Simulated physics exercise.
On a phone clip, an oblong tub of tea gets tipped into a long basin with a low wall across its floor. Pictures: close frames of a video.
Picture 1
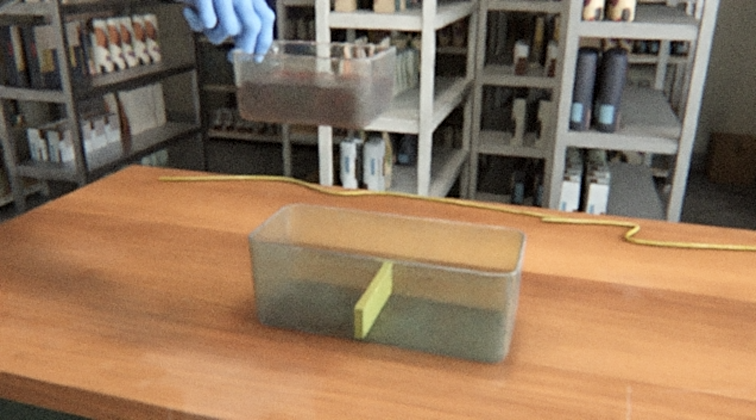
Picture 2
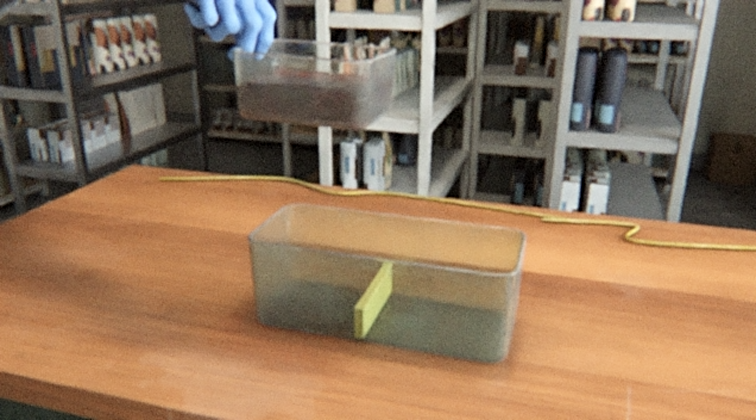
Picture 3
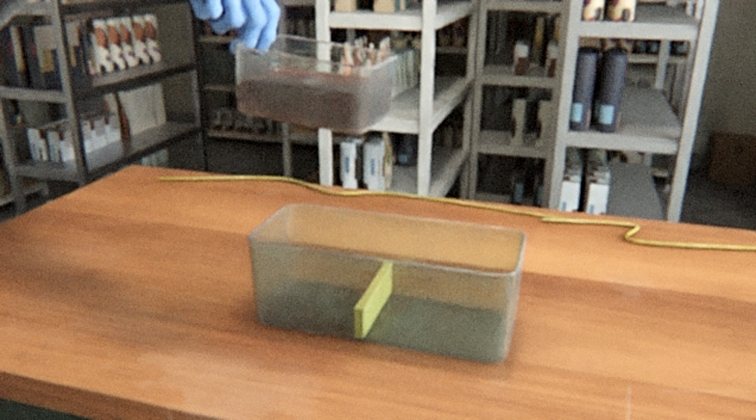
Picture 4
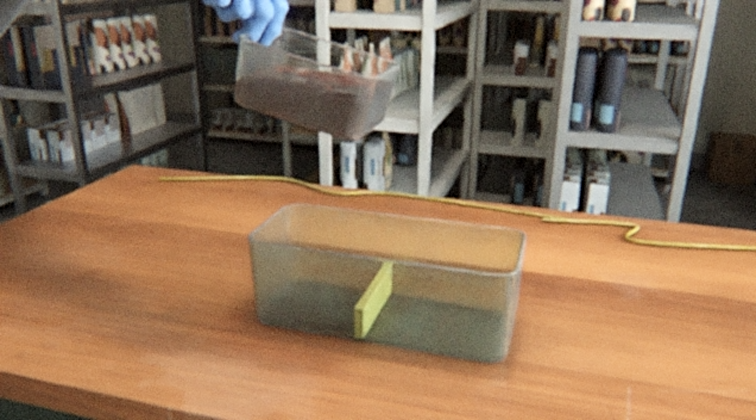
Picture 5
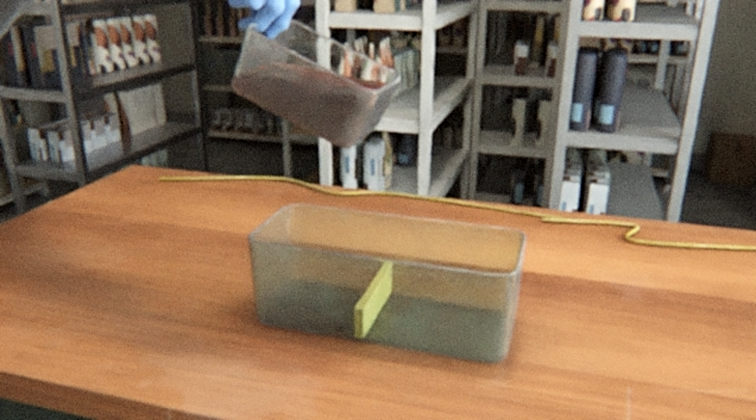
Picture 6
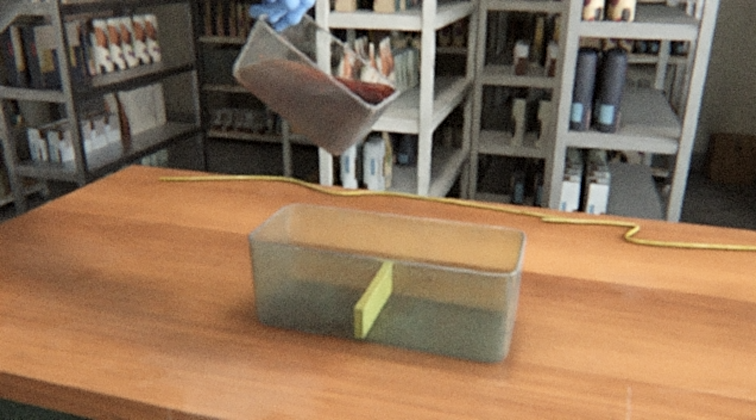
In a storeroom with shelves, a blue-gloved hand steadily tilting a clear tub of brown liquid rightward above a long divided basin.
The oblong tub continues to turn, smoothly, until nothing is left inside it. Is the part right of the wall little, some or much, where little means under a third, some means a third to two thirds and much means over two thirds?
Much.
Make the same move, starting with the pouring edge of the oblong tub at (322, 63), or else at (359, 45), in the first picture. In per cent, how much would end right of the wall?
One after the other: 30 %, 65 %.
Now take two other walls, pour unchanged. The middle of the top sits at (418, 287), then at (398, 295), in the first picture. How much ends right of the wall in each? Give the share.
In order, some 40 and 50 in a hundred.
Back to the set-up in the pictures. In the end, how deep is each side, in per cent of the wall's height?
Left: About 20; right: About 60.
A moment on, the oblong tub is tipped on its side and 19 per cent is still to pour, 0 is left of the wall and 25 right of it.
Next, the oblong tub is tipped right over and 5 per cent is still to pour, 10 is left of the wall and 70 right of it.
Then the oblong tub is tipped right over and 0 per cent is still to pour, 18 is left of the wall and 72 right of it.
Later the oblong tub is tipped right over and 0 per cent is still to pour, 19 is left of the wall and 74 right of it.
At rest 19 per cent lies left of the wall, 74 right of it and 8 outside.
